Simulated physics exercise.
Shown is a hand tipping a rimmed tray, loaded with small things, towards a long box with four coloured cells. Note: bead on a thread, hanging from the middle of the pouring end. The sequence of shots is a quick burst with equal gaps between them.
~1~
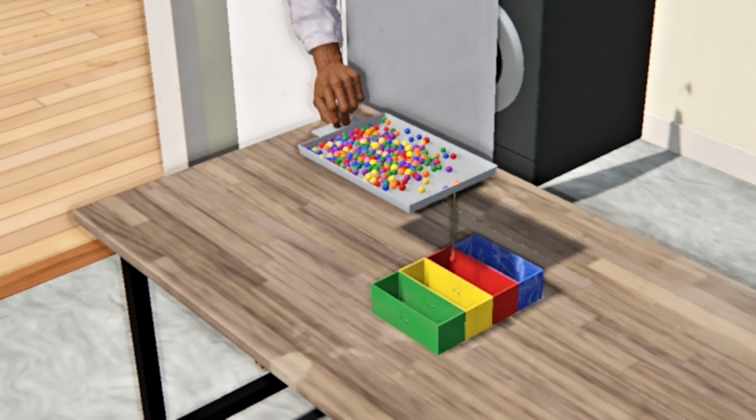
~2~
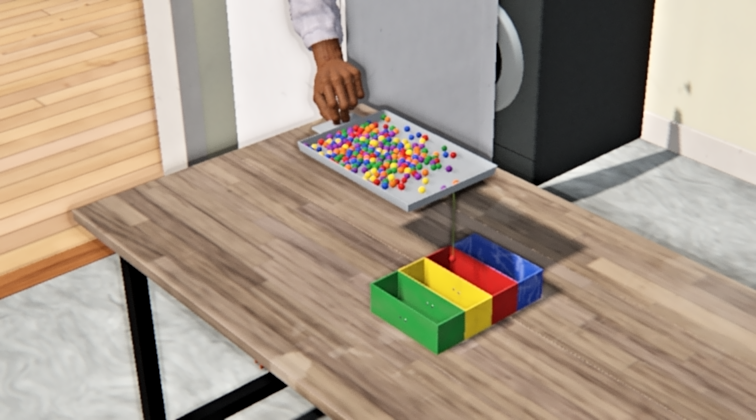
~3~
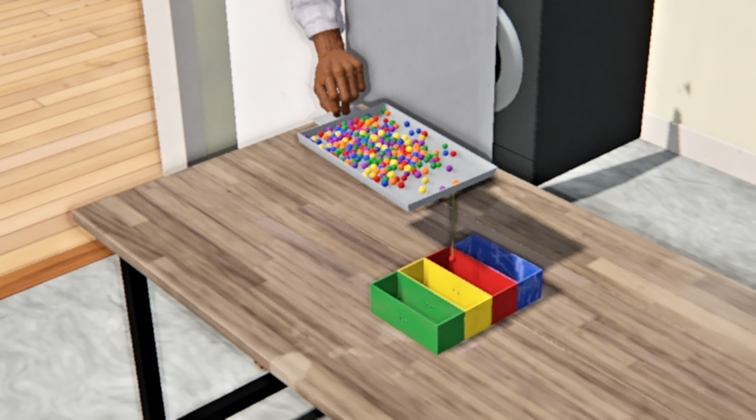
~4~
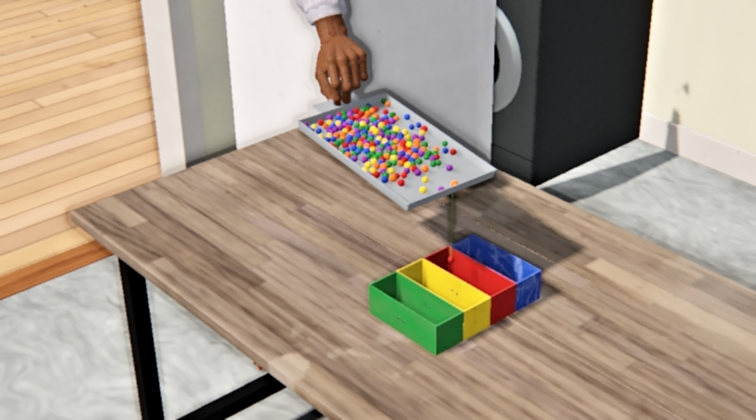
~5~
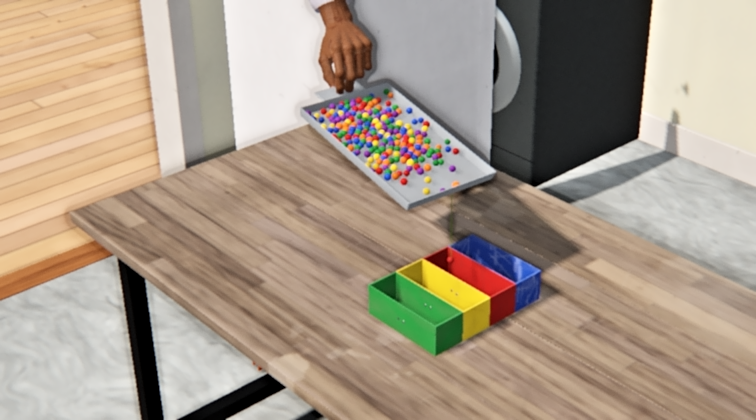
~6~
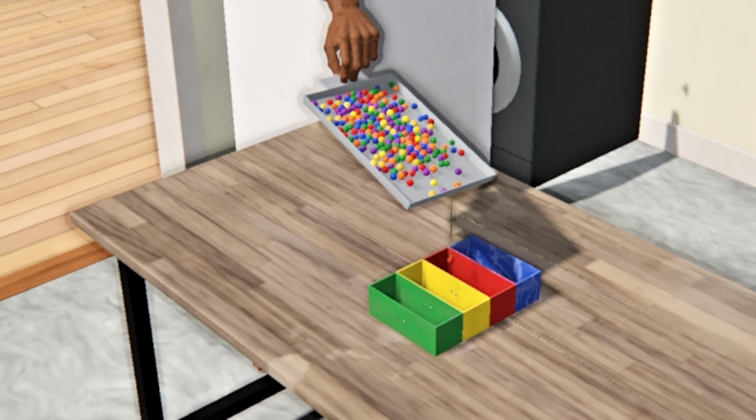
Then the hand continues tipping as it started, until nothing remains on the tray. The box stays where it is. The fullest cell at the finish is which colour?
Colour: Blue.
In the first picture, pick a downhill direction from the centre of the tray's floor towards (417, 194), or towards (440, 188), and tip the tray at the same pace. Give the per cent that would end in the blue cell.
Respectively 0 % and 20 %.
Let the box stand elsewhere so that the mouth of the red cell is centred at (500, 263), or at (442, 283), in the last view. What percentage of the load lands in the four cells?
In order: 90 percent, then 30 percent.
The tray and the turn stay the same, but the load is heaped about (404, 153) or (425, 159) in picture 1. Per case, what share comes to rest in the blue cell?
You'd get near 40 percent first and near 50 percent next.
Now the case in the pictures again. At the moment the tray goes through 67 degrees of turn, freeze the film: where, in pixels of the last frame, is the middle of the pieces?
Centre estimate: (480, 192).
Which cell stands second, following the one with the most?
Second place belongs to red.
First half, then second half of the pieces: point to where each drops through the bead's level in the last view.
The leading part at (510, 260), the rest of it at (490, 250).
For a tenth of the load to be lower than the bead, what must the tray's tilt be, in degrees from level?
Reading: Some 65°.
Just after the last frame, tray tipped steeply; roughly half on the tray; about a tenth in the blue cell; about a tenth in the red cell; just a few in the yellow cell; roughly a third falling or outside the box.
A moment on, tray tipped past a quarter turn; just a few on the tray; roughly a third in the blue cell; roughly a quarter in the red cell; about a tenth in the yellow cell; just a few in the green cell; roughly a third falling or outside the box.
Further on, tray tipped past a quarter turn; roughly half in the blue cell; roughly a quarter in the red cell; about a tenth in the yellow cell; just a few in the green cell; roughly a quarter falling or outside the box.
When it is over, tray tipped past a quarter turn; roughly half in the blue cell; roughly a quarter in the red cell; about a tenth in the yellow cell; just a few in the green cell; roughly a quarter outside the box.
